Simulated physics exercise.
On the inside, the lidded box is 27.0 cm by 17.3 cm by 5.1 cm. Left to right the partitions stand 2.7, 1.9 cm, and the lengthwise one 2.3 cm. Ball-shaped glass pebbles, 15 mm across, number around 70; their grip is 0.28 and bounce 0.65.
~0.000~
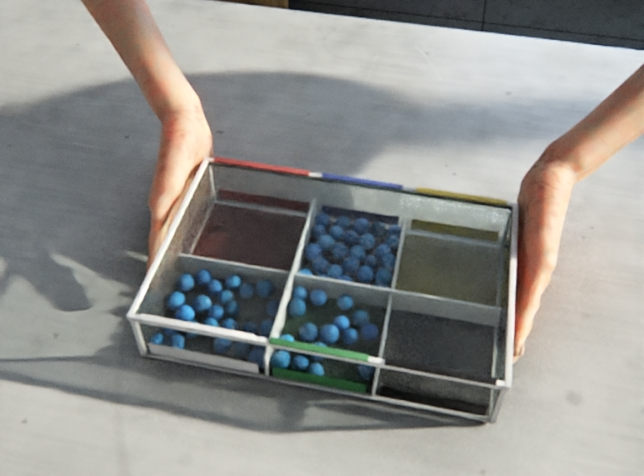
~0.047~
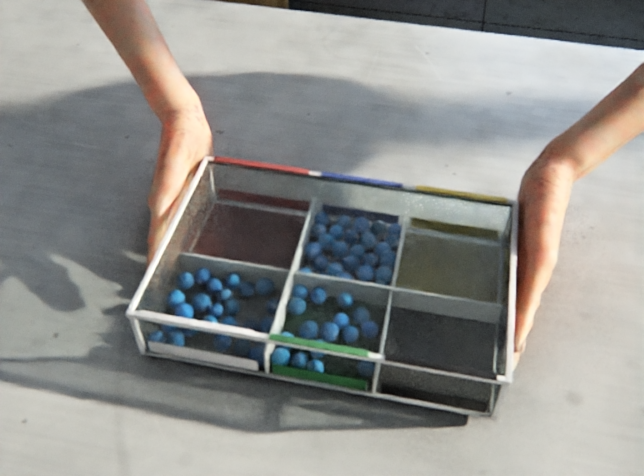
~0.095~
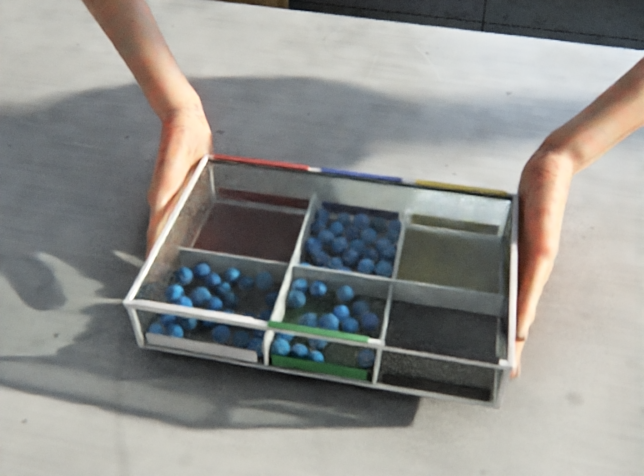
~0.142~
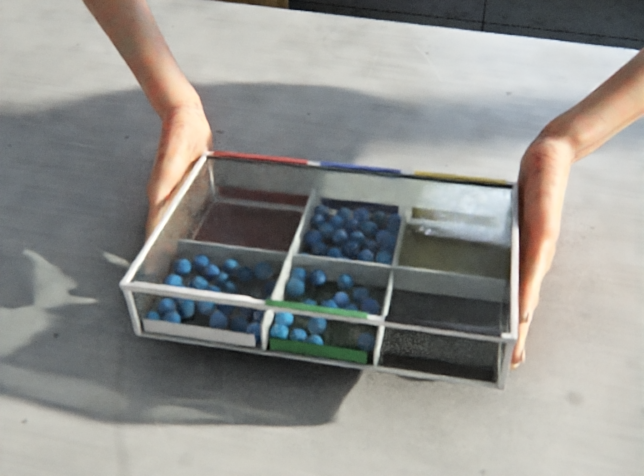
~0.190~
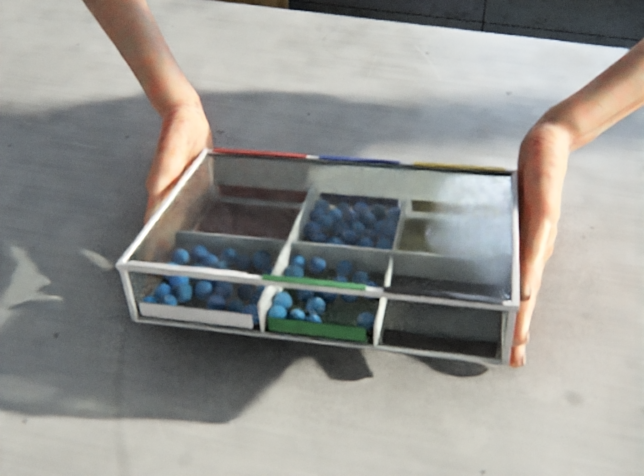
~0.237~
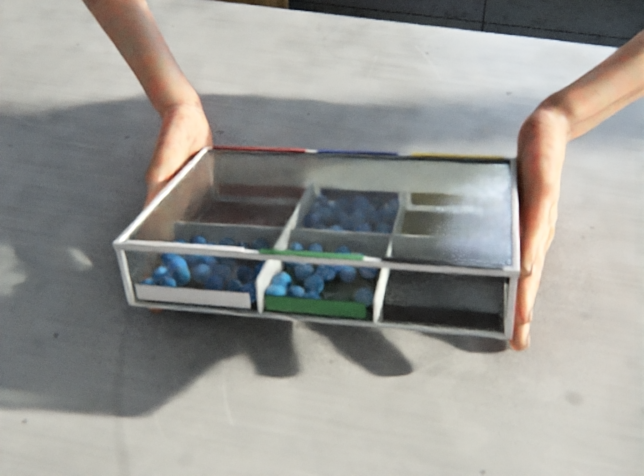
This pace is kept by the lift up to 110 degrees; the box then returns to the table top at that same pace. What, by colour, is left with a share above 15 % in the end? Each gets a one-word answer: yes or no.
My answers are red yes, blue yes, green no, yellow no, white no, black no.
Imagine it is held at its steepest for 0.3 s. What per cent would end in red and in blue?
Final amounts would be red 60% and blue 35%.
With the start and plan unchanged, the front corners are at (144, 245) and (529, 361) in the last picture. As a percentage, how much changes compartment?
My guess is close to 100 per cent.
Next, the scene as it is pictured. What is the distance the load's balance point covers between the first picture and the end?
Around 6.0 centimetres.
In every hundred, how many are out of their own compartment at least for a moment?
Estimate: Near 70 %.
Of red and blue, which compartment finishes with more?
Fuller: Red.
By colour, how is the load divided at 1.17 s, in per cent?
Red 25; blue 45; green 10; yellow 0; white 20; black 0.
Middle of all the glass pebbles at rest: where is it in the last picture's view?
After settling, the middle sits near (276, 236).
After 1.17 s, tilt 110 degrees; red 25 %, blue 45 %, green 10 %, white 20 %.
After 1.79 s, tilt 49 degrees; red 65 %, blue 35 %.
Then, at 2.46 s, tilt 0 degrees; red 65 %, blue 35 %.
At rest (3.2 s), red 65 %, blue 35 %, green 0 %, yellow 0 %, white 0 %, black 0 %.
